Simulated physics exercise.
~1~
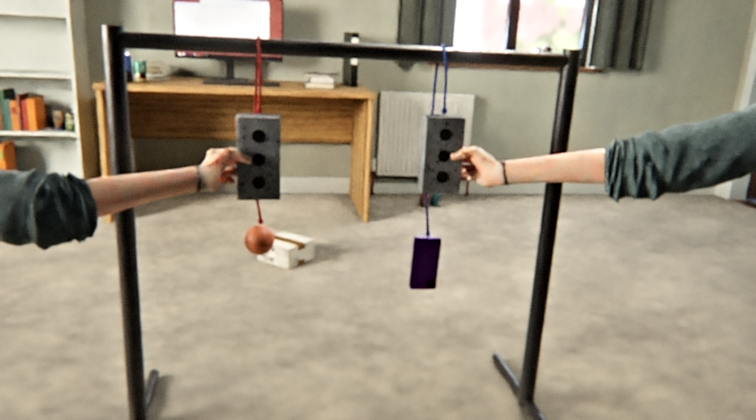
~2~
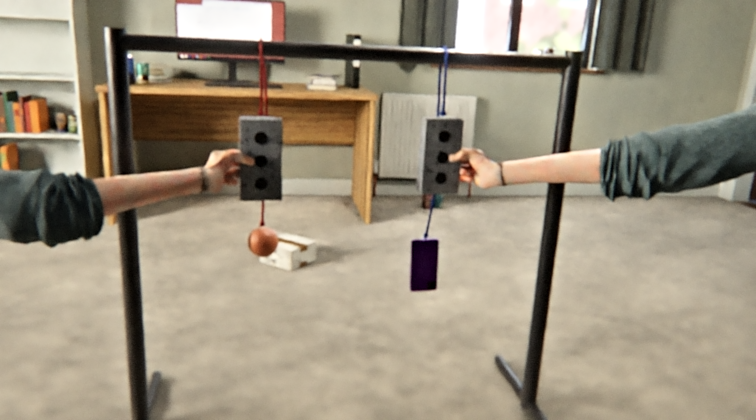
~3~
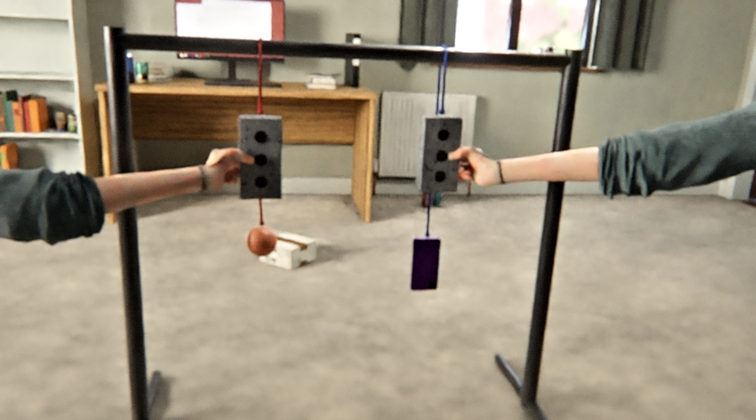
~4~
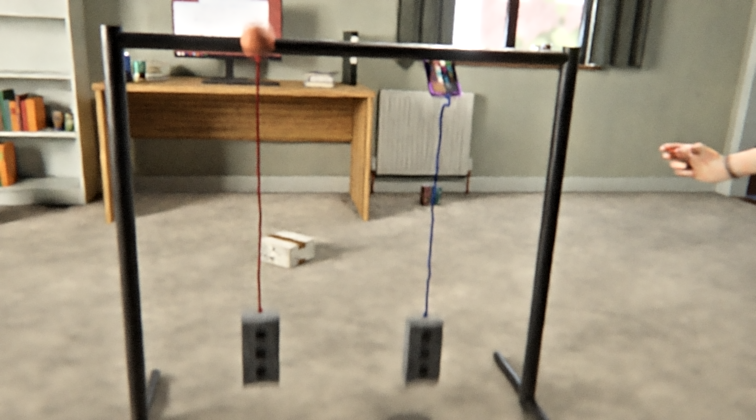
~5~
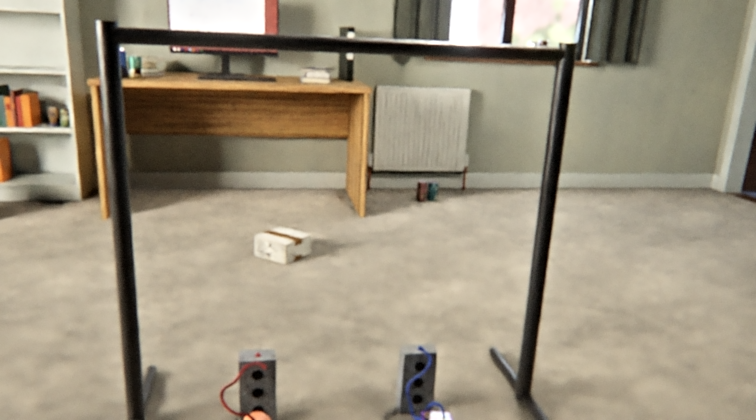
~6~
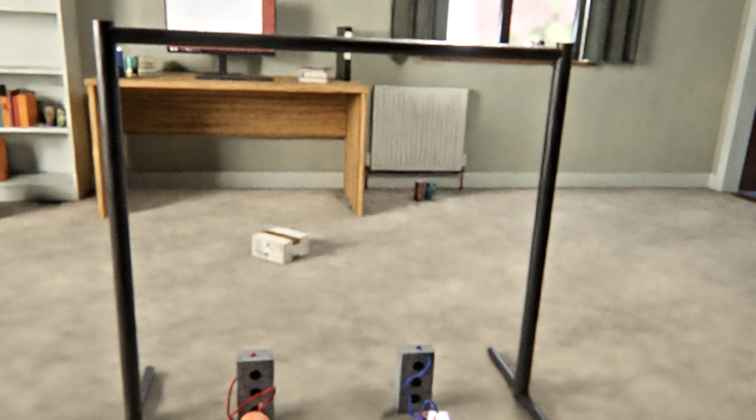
Two grey paver blocks with dark round holes hang from a black metal rail in a carpeted room, seen from the front by a slightly swaying camera. The left one is on a red lace with an orange ball below it, the right one on a blue lace with a dark purple phone, and a hand steadies each block. Behind stand a wooden desk, a radiator and a small white box. The hands let go and both blocks drop, pulling the ball and the tilting phone up to the rail. Both laces slip off, and everything ends on the floor, the rail bare.
